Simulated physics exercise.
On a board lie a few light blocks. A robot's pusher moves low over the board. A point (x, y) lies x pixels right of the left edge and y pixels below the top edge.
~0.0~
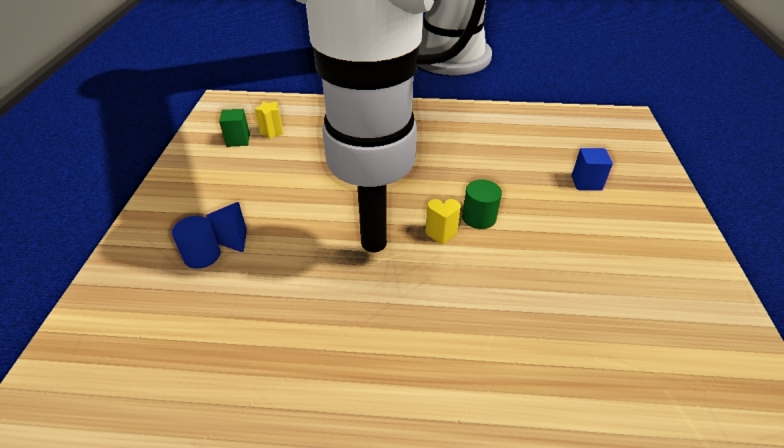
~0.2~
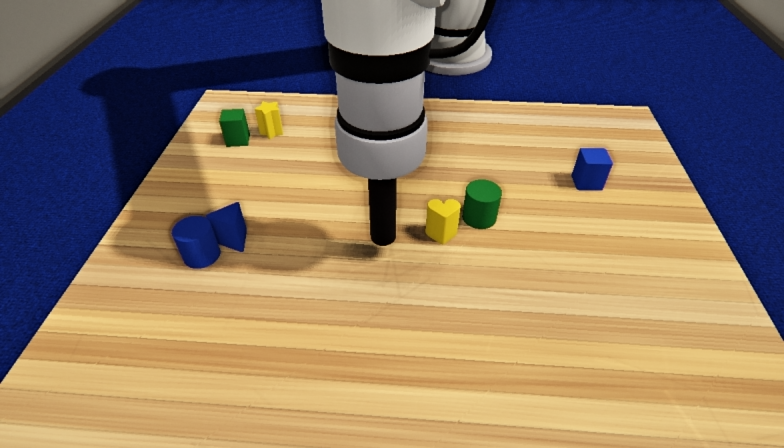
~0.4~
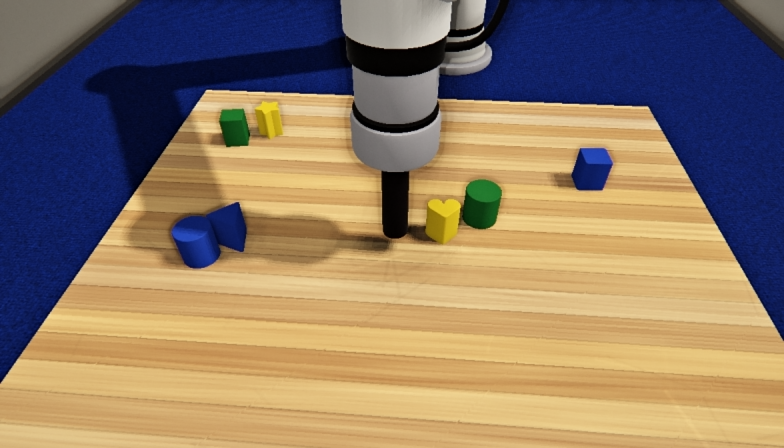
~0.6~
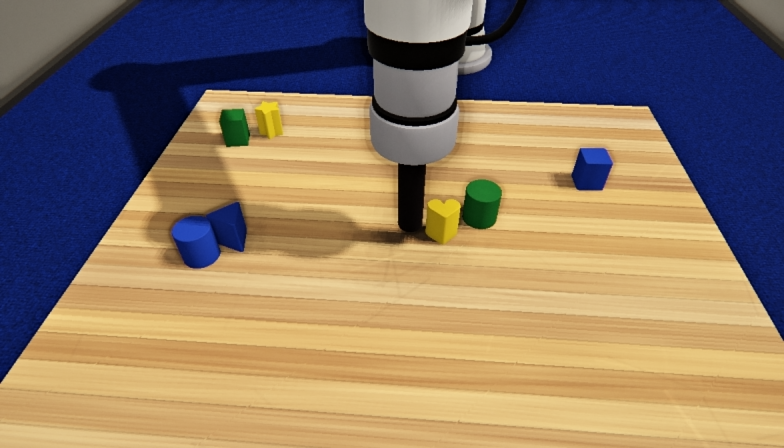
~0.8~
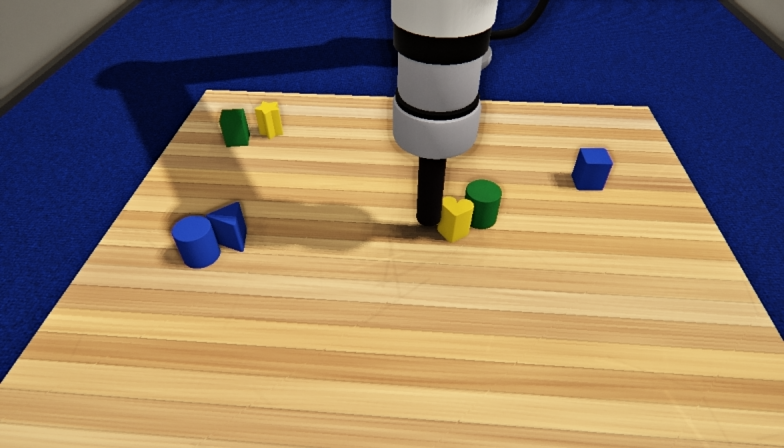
A robot arm moves right across the board and nudges a yellow heart-shaped block rightward.
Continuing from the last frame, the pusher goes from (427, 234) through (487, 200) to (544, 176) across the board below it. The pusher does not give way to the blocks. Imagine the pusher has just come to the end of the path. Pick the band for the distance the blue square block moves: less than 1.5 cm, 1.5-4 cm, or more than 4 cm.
The answer here is less than 1.5 cm.
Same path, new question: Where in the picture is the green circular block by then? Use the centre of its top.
I predict (523, 183).
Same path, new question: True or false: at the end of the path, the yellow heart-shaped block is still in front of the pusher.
False.
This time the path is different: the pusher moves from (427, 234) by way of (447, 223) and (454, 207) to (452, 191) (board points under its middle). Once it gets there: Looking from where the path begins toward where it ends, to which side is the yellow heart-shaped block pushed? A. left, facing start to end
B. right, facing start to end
Choice B: Right, facing start to end.
What follows on the original path. One third of the way, pusher at (470, 195); yellow heart-shaped block at (478, 201), turned 85° clockwise; green circular block at (502, 188).
Two thirds of the way, pusher at (510, 176); yellow heart-shaped block at (478, 201), turned 85° clockwise; green circular block at (523, 183).
At the end, pusher at (549, 161); yellow heart-shaped block at (478, 201), turned 85° clockwise; green circular block at (523, 183); blue square block still.
